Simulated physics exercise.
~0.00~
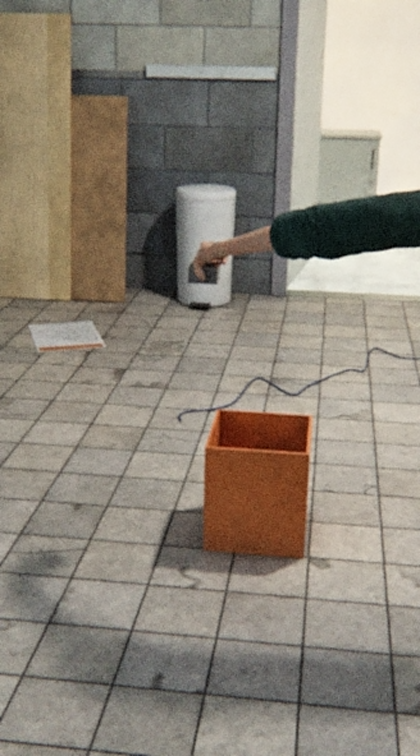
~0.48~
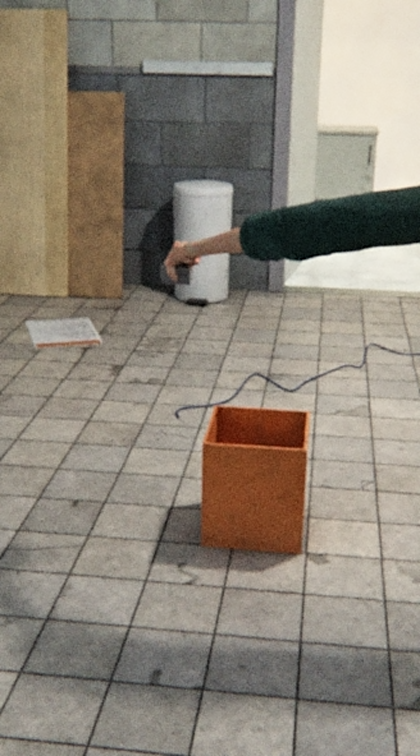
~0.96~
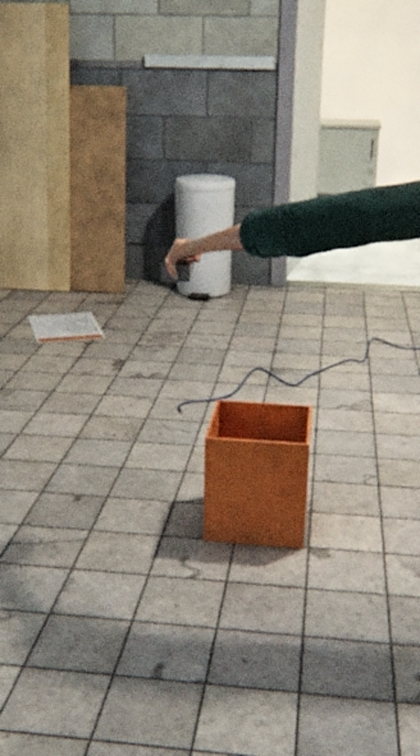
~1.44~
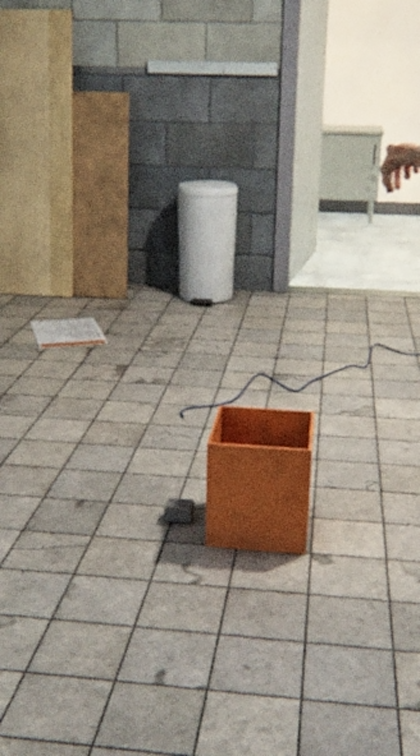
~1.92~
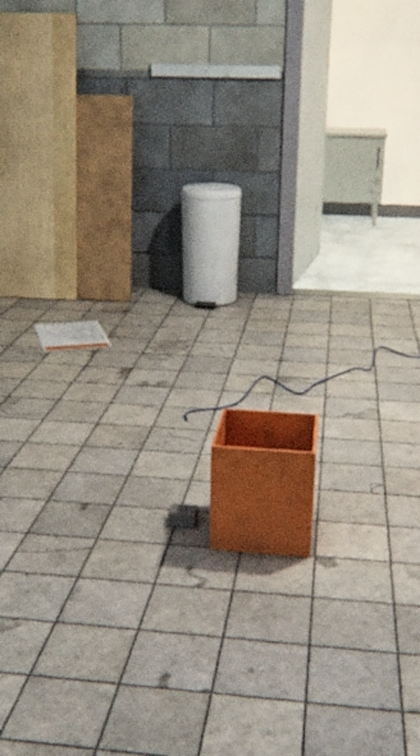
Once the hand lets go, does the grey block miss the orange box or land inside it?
The grey block misses the orange box and ends up on the tiled floor just to its left.
